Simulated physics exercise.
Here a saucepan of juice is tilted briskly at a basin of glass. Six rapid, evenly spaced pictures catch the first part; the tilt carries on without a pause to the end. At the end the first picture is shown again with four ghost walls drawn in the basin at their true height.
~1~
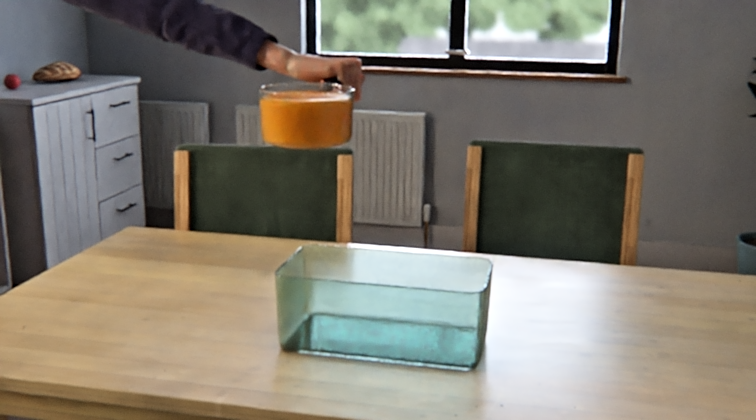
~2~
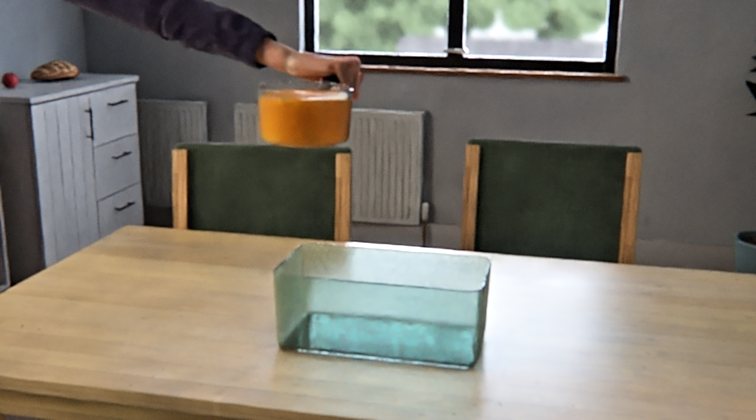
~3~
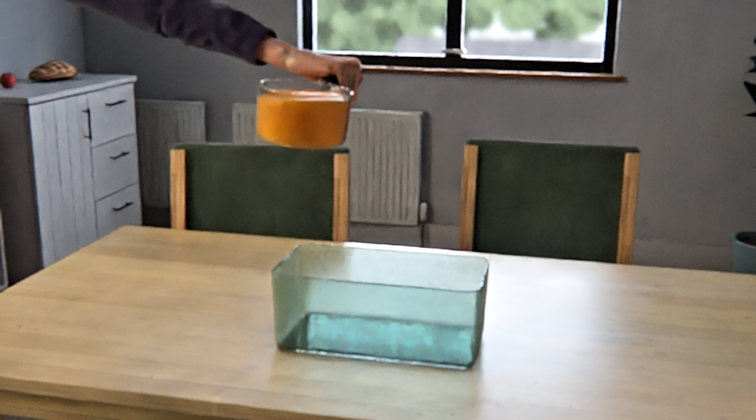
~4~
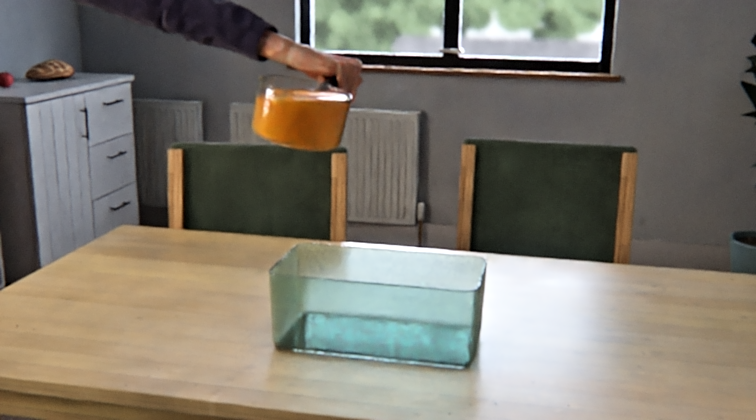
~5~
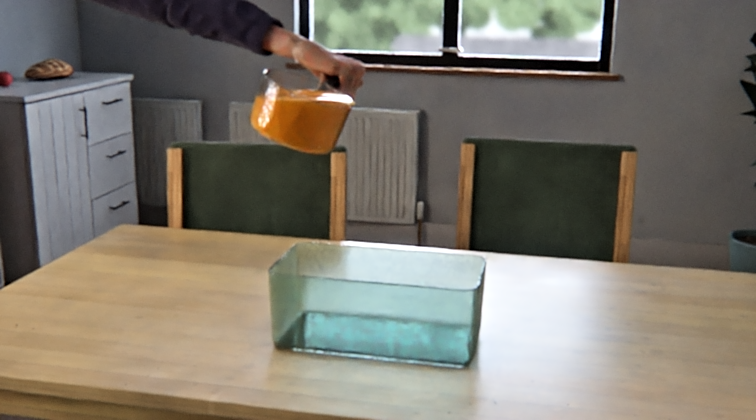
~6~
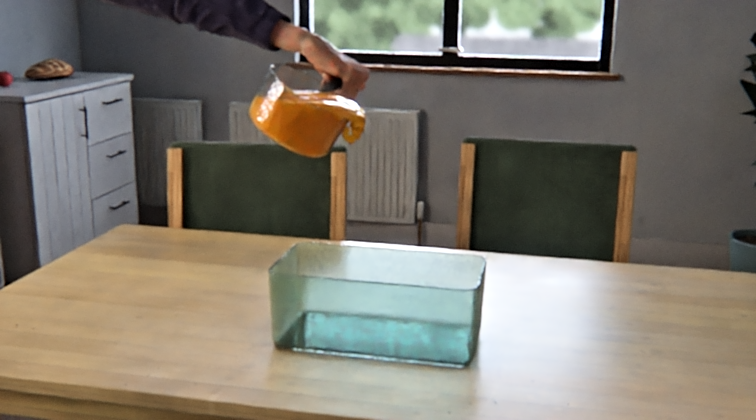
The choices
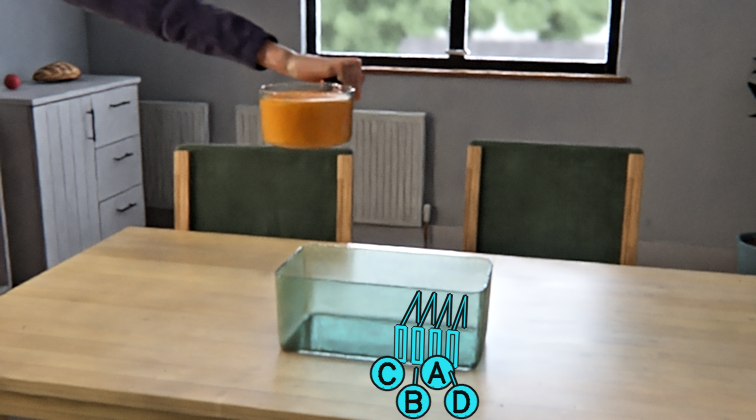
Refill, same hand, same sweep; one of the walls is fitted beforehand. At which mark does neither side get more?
Slot C does it best.
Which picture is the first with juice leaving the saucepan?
Picture 5.
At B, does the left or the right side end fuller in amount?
More ends on the left.
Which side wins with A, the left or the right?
The left one.
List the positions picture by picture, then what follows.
Upright, lip at (350, 90); basin from (279, 347) to (480, 368); nothing has left yet, in the first picture.
Upright, lip at (349, 90); nothing has left yet, in the second picture.
Tipped about 5°, lip at (349, 93); nothing has left yet, in the third picture.
Tipped about 12°, lip at (348, 98); nothing has left yet, in the fourth picture.
Tipped about 20°, lip at (349, 105); juice is over the lip, down to (349, 105), in the fifth picture.
Tipped about 31°, lip at (350, 114); juice is over the lip, down to (354, 139), in the sixth picture.
In cyan, A at (433, 370); B at (416, 368); C at (399, 366); D at (450, 372).
With A, about 95 % ends left of the wall and 3 % right of it.
With B, about 79 % ends left of the wall and 17 % right of it; 3 % is lost outside.
With C, about 51 % ends left of the wall and 48 % right of it.
With D, about 93 % ends left of the wall and 6 % right of it.
